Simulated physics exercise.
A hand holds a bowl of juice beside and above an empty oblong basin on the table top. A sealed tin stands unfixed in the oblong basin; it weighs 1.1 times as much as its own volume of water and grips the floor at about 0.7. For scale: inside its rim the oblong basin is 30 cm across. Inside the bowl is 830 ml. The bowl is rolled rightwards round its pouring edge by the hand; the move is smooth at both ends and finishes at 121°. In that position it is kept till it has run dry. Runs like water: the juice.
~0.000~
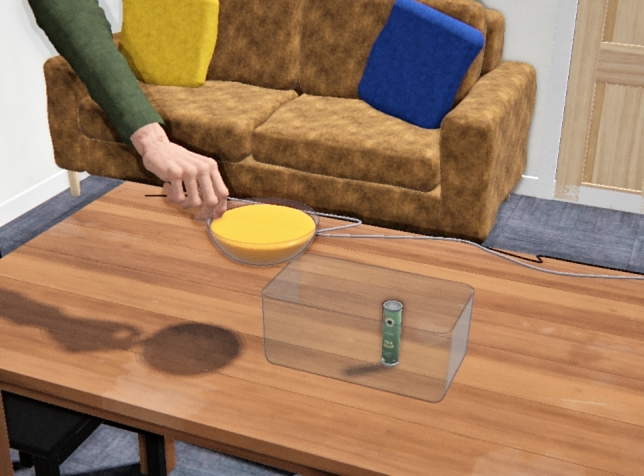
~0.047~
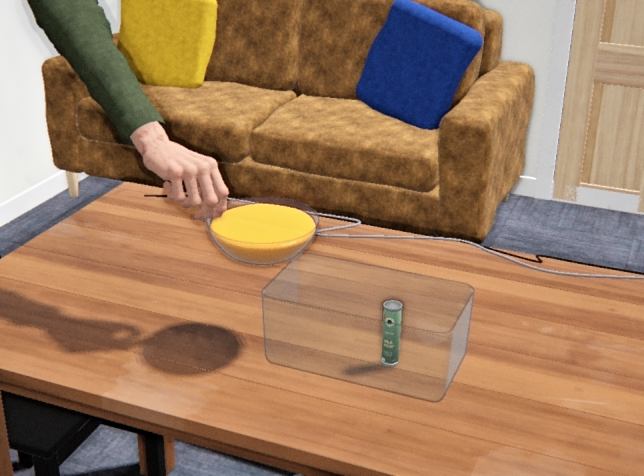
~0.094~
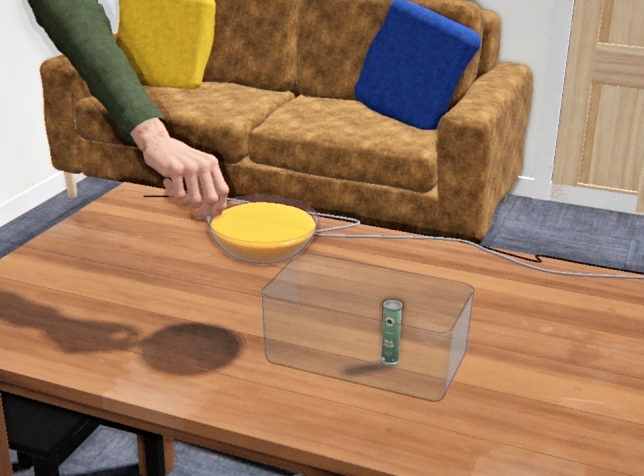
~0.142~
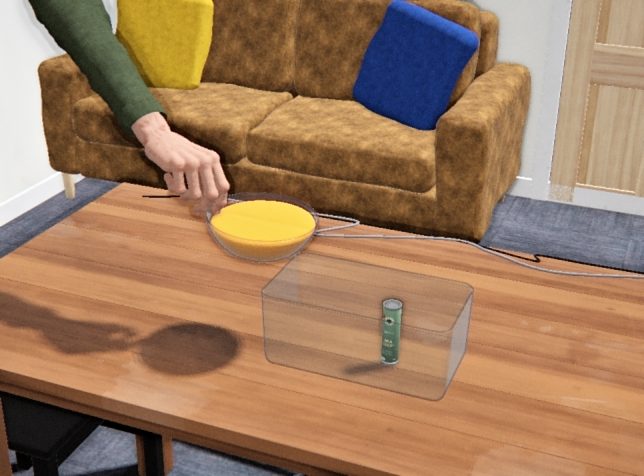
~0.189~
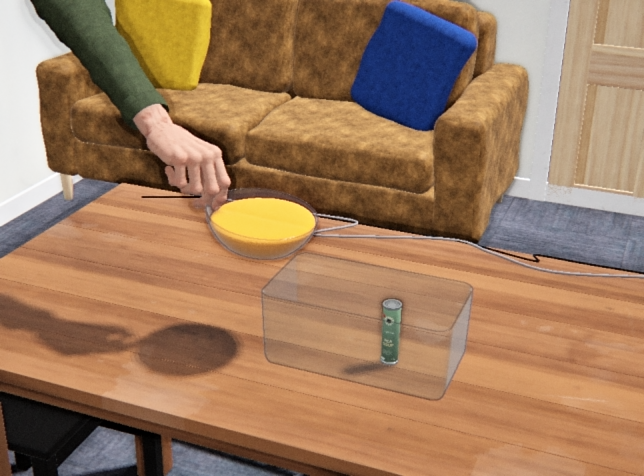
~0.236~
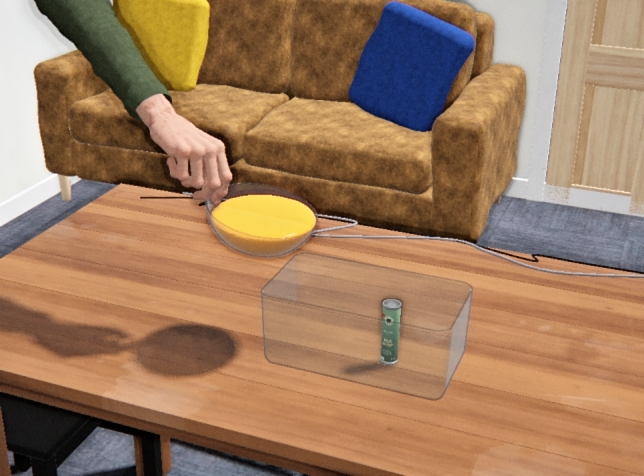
A hand slowly tilts a bowl of yellow juice slightly rightwards beside a clear oblong basin.
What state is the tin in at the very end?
It comes down.
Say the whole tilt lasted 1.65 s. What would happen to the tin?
In that case the tin does not tip.
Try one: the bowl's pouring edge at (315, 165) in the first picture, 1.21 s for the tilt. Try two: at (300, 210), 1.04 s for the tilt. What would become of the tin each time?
Run one: It does not tip. Run two: It tumbles.
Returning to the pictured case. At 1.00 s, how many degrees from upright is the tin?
I'd put it at close to 40 degrees off upright.
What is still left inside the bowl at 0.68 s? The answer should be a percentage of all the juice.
Around 24 percent.
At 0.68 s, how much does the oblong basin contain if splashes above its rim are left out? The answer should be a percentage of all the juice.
Near 32 in a hundred.
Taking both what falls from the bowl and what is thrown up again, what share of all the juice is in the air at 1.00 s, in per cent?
Airborne share: Near 1 %.
After 0.68 s the tilt is 72° and 24 per cent is still to pour; the tin stands where it began.
After 1.00 s the tilt is 112° and 0 per cent is still to pour; the tin leans 42°.
After 1.34 s the tilt is 121° and 0 per cent is still to pour; the tin lies on its side.
After 1.71 s the tilt is 121° and 0 per cent is still to pour; the tin lies on its side.
In the end the tin lies on its side.
